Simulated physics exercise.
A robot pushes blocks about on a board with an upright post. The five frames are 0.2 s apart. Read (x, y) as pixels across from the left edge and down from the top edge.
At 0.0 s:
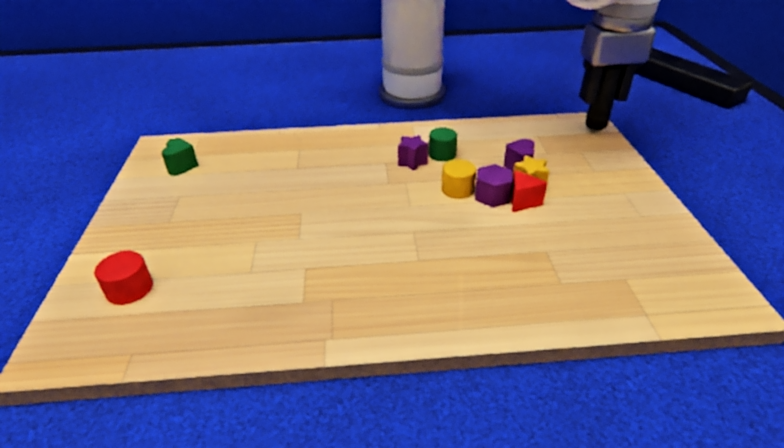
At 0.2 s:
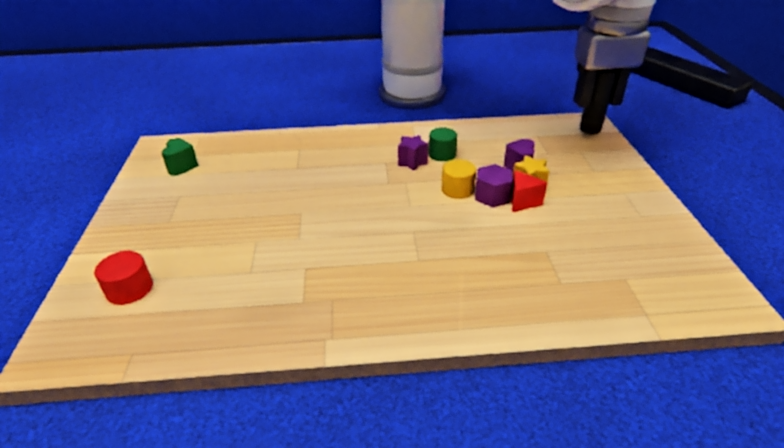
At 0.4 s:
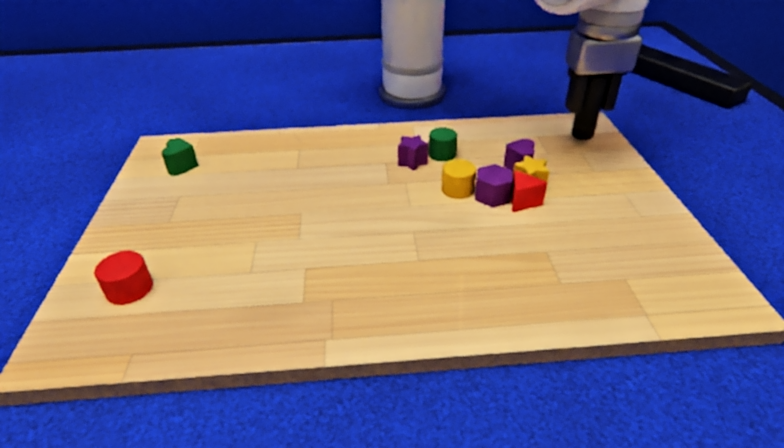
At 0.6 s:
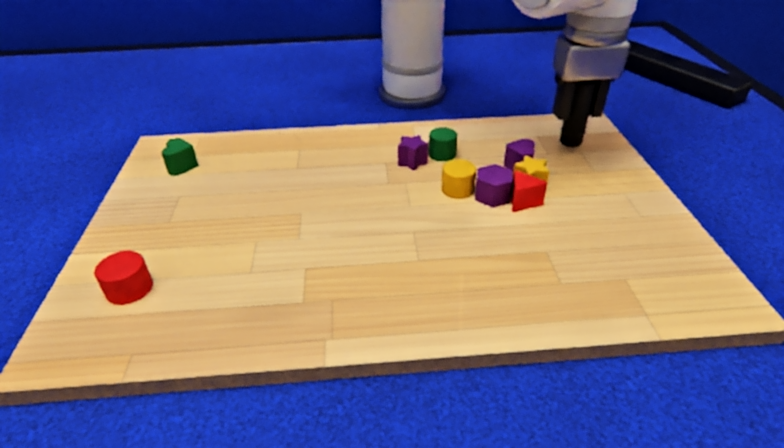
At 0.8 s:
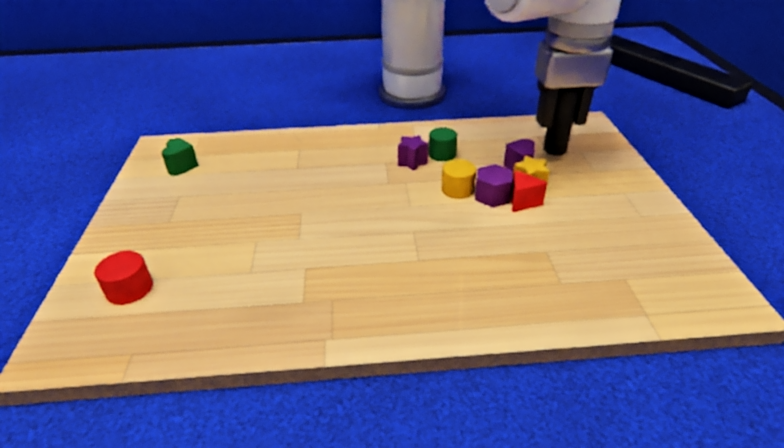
At the start, a robot arm holds a dark upright post at the far right corner of a wooden board scattered with small coloured blocks. The arm then moves the post a short way left and slightly toward the viewer, nearing the clustered purple, yellow and red blocks, while every block stays still.
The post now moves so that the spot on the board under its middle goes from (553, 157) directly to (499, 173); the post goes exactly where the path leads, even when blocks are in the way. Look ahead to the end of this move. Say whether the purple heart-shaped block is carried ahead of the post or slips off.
It sits in front of the post.
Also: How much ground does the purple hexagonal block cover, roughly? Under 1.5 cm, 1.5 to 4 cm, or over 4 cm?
Travel: Within 1.5 cm.
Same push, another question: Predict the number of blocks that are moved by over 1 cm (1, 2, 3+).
It shifts a single block.
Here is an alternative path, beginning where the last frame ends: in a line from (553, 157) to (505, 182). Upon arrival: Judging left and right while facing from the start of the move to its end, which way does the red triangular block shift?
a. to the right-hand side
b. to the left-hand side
My pick is b.
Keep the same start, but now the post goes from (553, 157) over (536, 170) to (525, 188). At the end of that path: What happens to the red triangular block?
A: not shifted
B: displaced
I choose B.
On the path given first. Halfway along, post at (527, 158); purple heart-shaped block at (510, 149), turned 20° anticlockwise; yellow star-shaped block at (532, 165), turned 15° anticlockwise.
At the end, post at (499, 166); purple hexagonal block at (494, 175); purple heart-shaped block at (484, 157), turned 45° anticlockwise; red triangular block not moved; yellow star-shaped block at (532, 165), turned 15° anticlockwise.
